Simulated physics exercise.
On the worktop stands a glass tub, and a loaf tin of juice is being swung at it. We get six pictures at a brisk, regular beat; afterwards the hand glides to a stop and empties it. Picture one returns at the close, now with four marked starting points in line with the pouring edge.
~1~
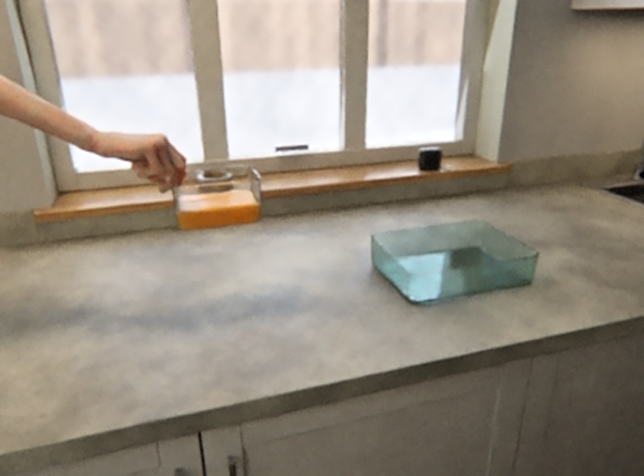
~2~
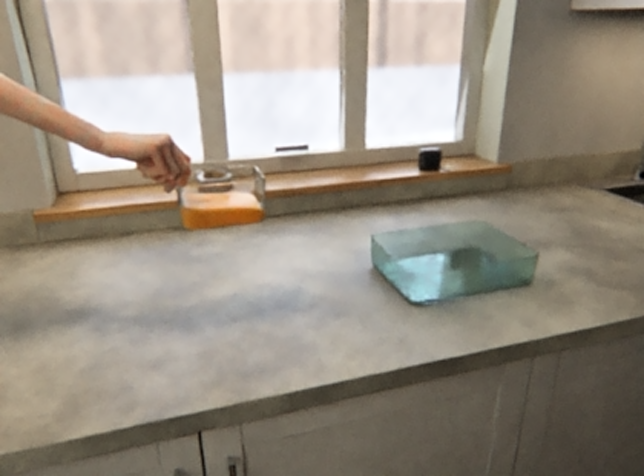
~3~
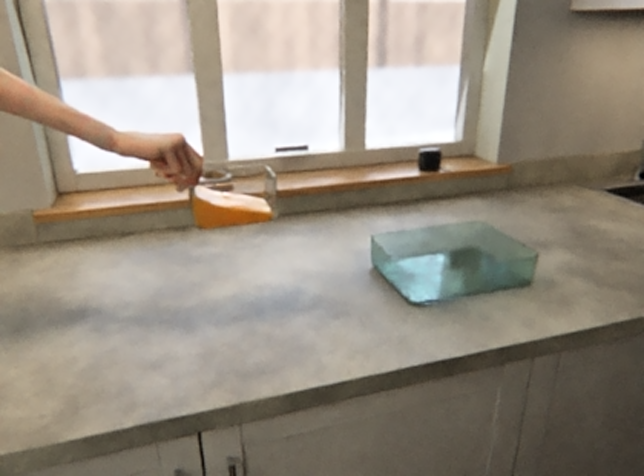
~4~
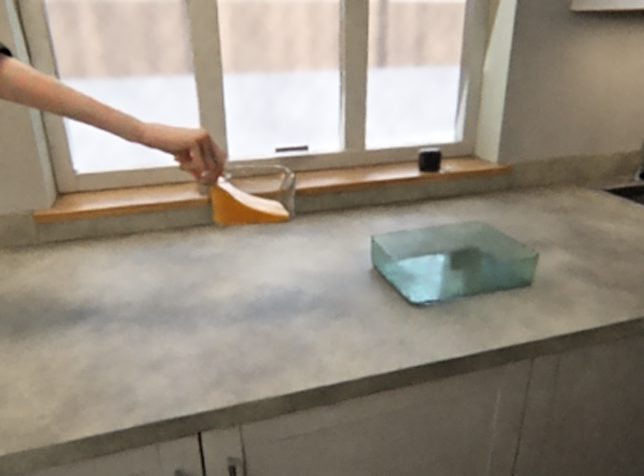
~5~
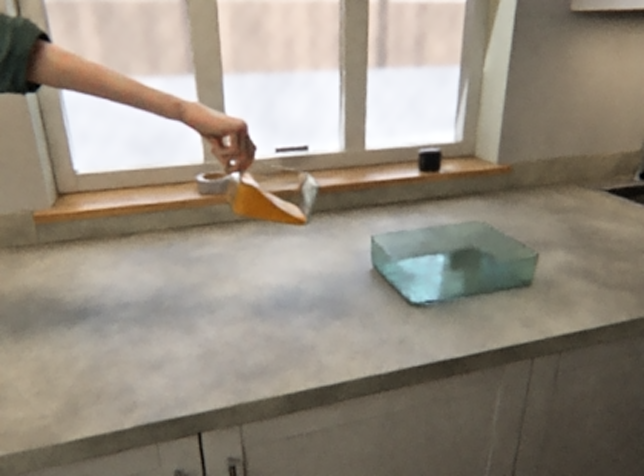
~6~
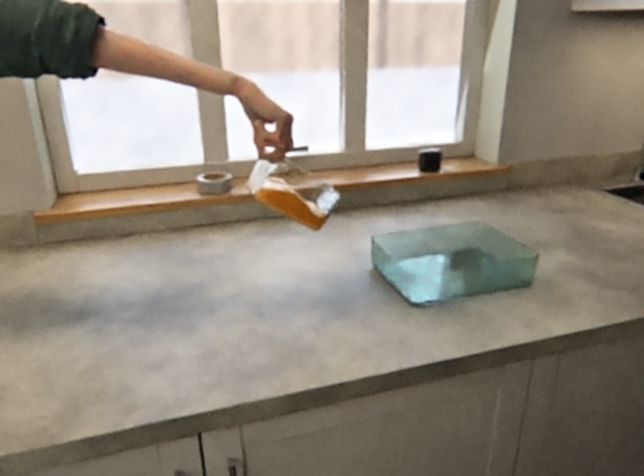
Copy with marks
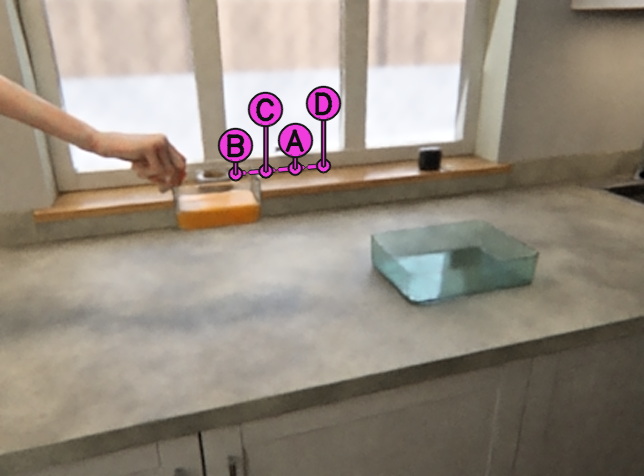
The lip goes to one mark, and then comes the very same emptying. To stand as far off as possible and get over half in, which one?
B is the one.
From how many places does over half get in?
All of them.
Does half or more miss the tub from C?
No.
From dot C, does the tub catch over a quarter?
Yes.
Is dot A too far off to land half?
No, not at all.
On the marked copy, A at (295, 168); B at (235, 173); C at (265, 171); D at (323, 165).
For dot A, about 87 % lands in the tub, 3 % falls short and 11 % goes beside or beyond.
For dot B, about 68 % lands in the tub, 20 % falls short and 12 % goes beside or beyond.
For dot C, about 70 % lands in the tub, 14 % falls short and 16 % goes beside or beyond.
For dot D, about 80 % lands in the tub, 2 % falls short and 18 % goes beside or beyond.
